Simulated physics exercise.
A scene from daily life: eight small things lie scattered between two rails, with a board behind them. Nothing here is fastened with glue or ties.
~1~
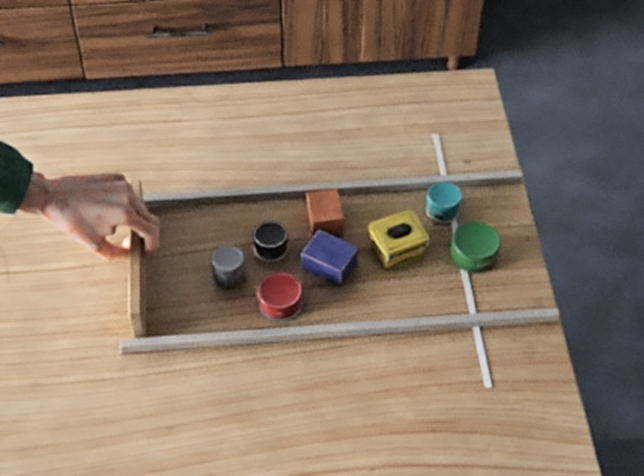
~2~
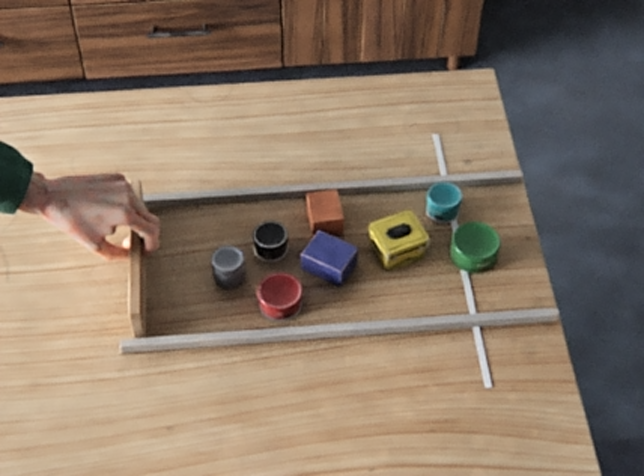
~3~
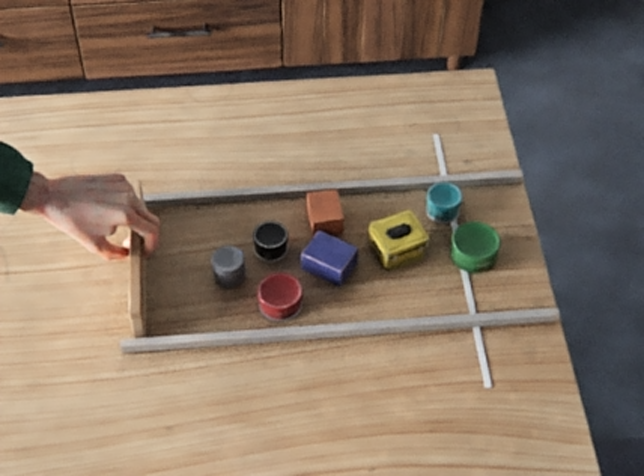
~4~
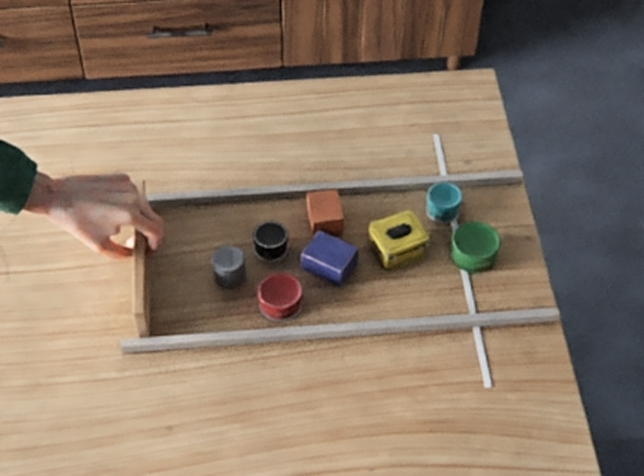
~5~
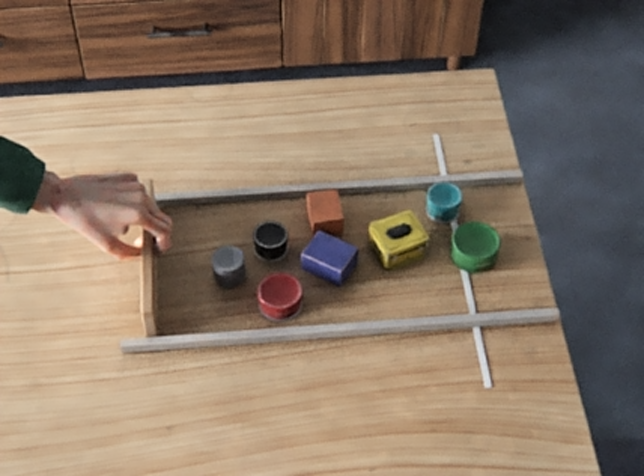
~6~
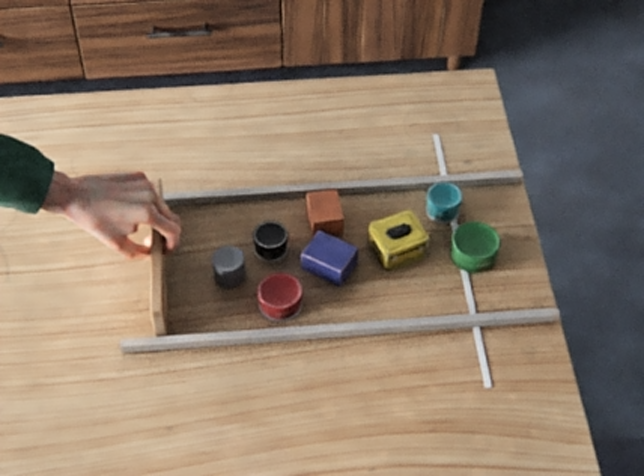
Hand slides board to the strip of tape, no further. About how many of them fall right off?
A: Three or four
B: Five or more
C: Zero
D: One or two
D, one or two.
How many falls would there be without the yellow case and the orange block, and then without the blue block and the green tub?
First 1, then 0.
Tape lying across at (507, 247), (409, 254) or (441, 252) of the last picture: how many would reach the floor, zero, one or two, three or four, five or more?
In order of the three spots, it's either three or four, then not one, then no fall at all.
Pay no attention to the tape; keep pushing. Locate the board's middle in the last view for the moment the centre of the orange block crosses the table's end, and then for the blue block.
With the orange block it sits around (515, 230), with the blue block around (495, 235).
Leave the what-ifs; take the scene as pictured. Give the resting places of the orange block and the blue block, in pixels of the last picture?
The orange block settles near (475, 197); as for the blue block, near (505, 246).
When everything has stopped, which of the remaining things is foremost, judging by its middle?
That's the yellow case.
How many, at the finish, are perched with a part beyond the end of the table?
The total would be 1.
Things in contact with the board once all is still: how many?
Well, it touches 4.
Soon after, none off yet; green tub at rest near (475, 248); turquoise tin at rest near (444, 203); yellow case at rest near (398, 240).
In the end, the number that fall off is one or two; gone, turquoise tin and green tub.
